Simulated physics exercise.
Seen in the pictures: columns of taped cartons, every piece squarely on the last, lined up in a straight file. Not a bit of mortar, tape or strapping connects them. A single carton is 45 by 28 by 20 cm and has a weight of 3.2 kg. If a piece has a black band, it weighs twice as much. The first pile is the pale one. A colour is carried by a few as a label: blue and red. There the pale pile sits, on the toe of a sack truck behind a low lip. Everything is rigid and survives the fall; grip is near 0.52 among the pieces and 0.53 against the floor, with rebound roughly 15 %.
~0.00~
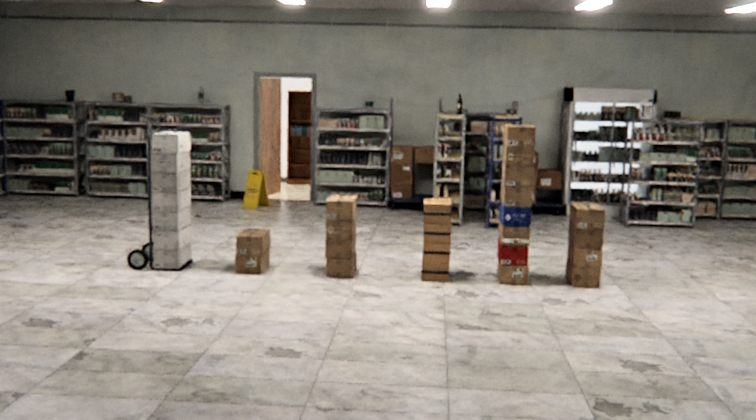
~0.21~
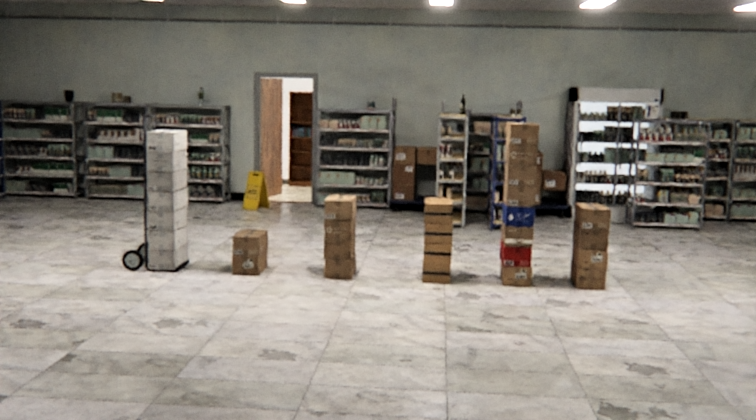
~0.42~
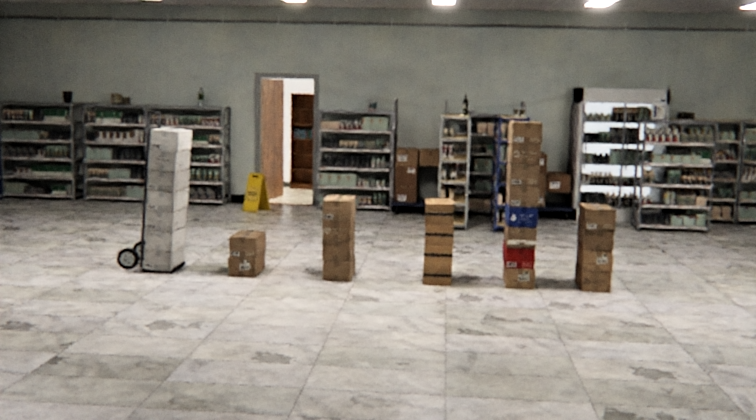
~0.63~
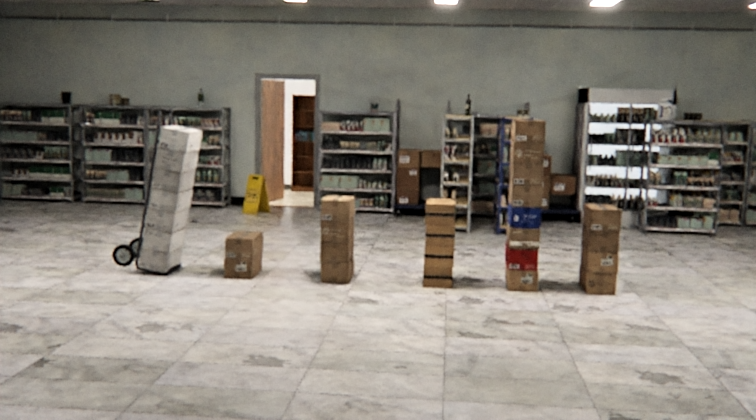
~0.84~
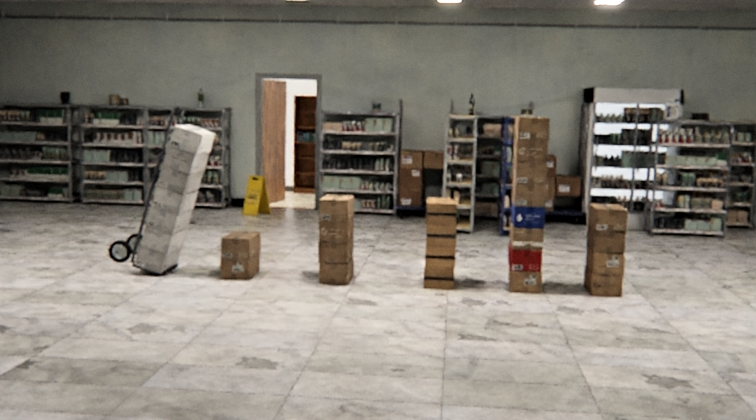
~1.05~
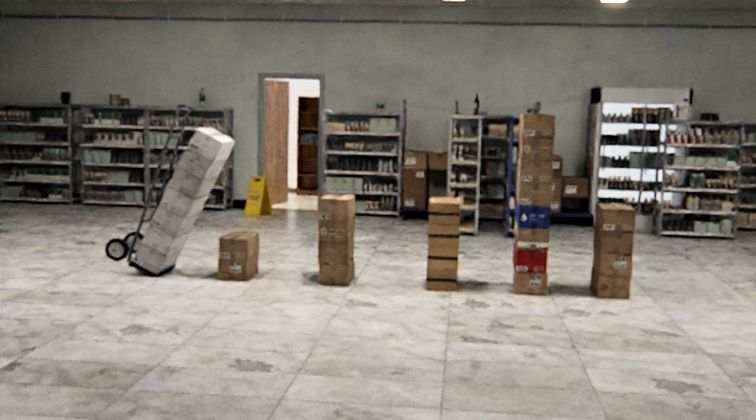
A wide, grey-walled storeroom with stocked shelves, an open doorway and a yellow floor sign is seen from the front across a pale tiled floor. A tall white stack stands on a hand truck at the left, with five brown carton piles in a row to its right, the tallest bearing blue and red labels. The truck and white stack tilt steadily rightward, the stack's top leaning further, while the other piles stay still and the camera shifts slightly.
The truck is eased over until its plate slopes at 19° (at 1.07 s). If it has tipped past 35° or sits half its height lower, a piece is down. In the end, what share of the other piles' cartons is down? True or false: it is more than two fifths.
False.
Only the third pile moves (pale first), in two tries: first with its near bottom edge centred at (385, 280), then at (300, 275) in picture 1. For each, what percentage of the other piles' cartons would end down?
About 0 and 10 per cent.
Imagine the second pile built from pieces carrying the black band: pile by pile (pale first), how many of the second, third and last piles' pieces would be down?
In that case second 0, third 0, last 0.
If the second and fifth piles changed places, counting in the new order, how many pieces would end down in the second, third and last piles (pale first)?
Pile by pile, you'd see second at 8, third at 4 and last at 0 down.
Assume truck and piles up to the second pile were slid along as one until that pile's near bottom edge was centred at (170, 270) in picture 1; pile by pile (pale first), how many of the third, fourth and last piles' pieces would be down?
That would give third 0, fourth 0 and last 0.
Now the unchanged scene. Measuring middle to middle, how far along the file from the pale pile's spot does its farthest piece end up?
Distance along: Near 160 cm.
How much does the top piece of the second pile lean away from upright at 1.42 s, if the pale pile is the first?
The top piece is tilted around 0°.
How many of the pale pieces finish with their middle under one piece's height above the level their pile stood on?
The tally of pale pieces is 5.
After 1.20 s, 7 of the pale pile down; none of the 22 other cartons down.
After 1.84 s, 7 of the pale pile down; none of the 22 other cartons down, 5 disturbed.
In the end (3.4 s), 7 of the pale pile down; none of the 22 other cartons down, 5 disturbed; blue carton unmoved; red carton unmoved. That is 0 per cent. From the last view, middles, blue carton near (532, 214), red carton near (530, 258).
